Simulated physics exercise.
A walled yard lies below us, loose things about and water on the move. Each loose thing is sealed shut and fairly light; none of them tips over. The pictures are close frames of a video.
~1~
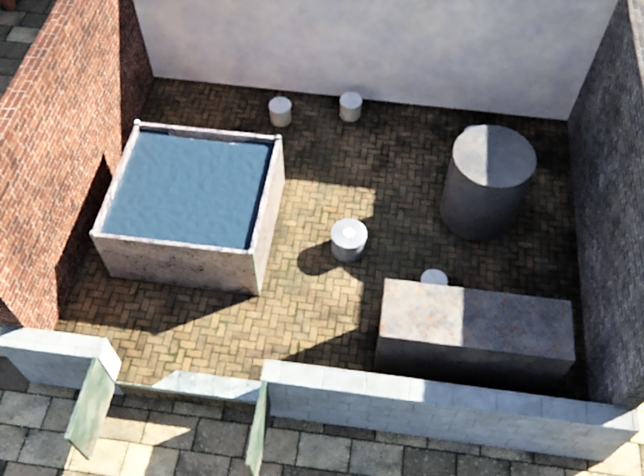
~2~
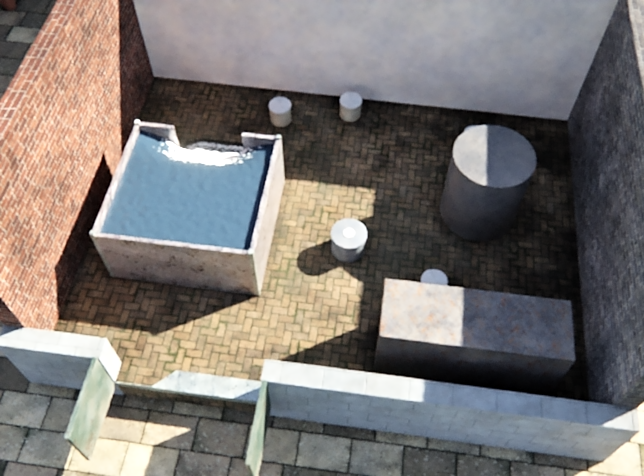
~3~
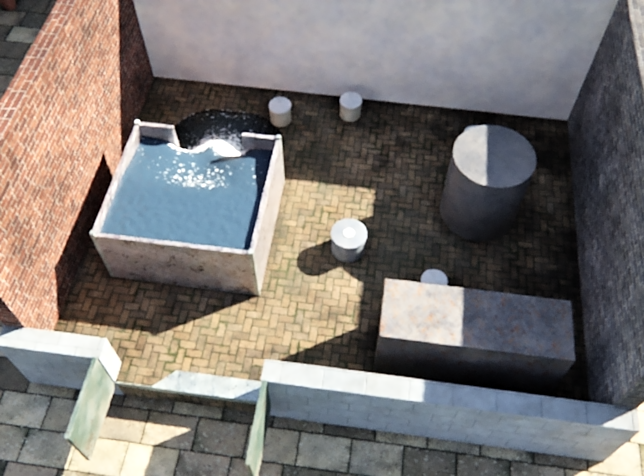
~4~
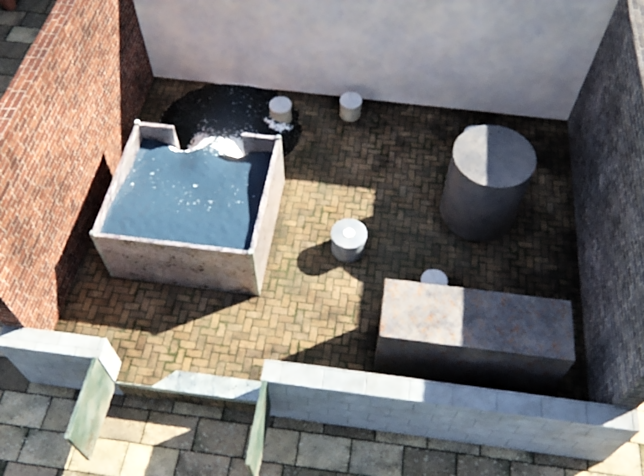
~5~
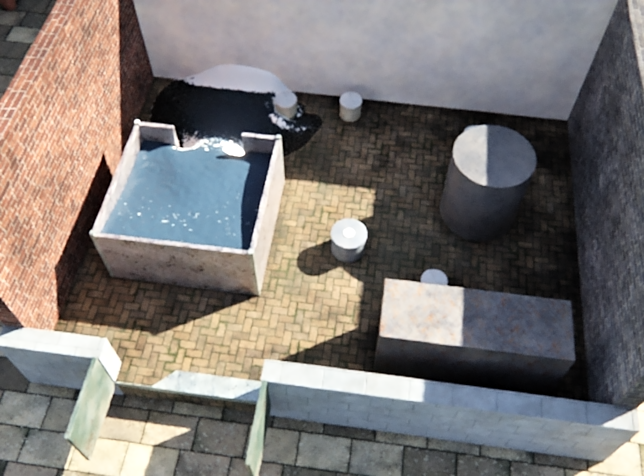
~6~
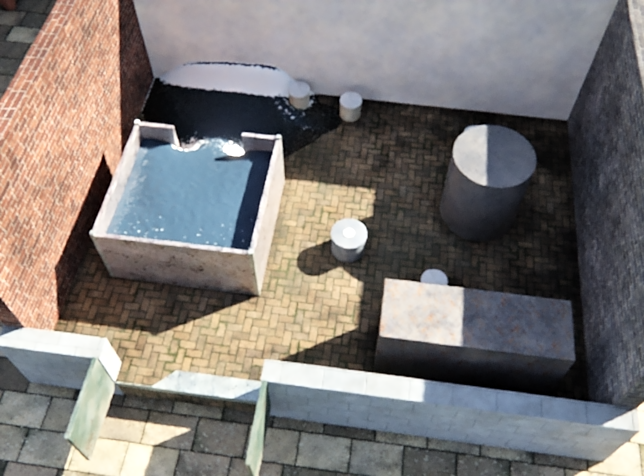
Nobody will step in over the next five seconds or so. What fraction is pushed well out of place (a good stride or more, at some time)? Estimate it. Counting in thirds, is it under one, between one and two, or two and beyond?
In thirds: Between one and two.
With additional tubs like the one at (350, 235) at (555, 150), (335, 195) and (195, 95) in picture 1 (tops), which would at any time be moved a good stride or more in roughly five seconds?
Copy one: Slides well clear; copy two: Barely shifts; copy three: Slides well clear.
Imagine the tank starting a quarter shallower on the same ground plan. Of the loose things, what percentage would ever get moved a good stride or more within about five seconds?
Roughly 60 per cent of them.
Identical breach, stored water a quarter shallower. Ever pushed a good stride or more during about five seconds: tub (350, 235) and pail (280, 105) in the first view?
Fell short of it; covered that distance.
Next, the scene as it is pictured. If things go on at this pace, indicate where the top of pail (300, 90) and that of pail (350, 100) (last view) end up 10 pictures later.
At about (511, 133) and (501, 162).
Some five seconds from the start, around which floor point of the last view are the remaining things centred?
Around pixel (461, 254).
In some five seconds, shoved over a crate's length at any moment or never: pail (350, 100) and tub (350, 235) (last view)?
In that order: Pushed that far, no.
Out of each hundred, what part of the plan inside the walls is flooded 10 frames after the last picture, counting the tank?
I'd estimate around 45 percent.
A moment on, 1 of 5 are well off their spots; 1 afloat.
Next, 3 of 5 are well off their spots; 0 afloat.
Later, 3 of 5 are well off their spots; 1 afloat.
In the end, 3 of 5 are well off their spots, and 3 have been at some point; 2 afloat.
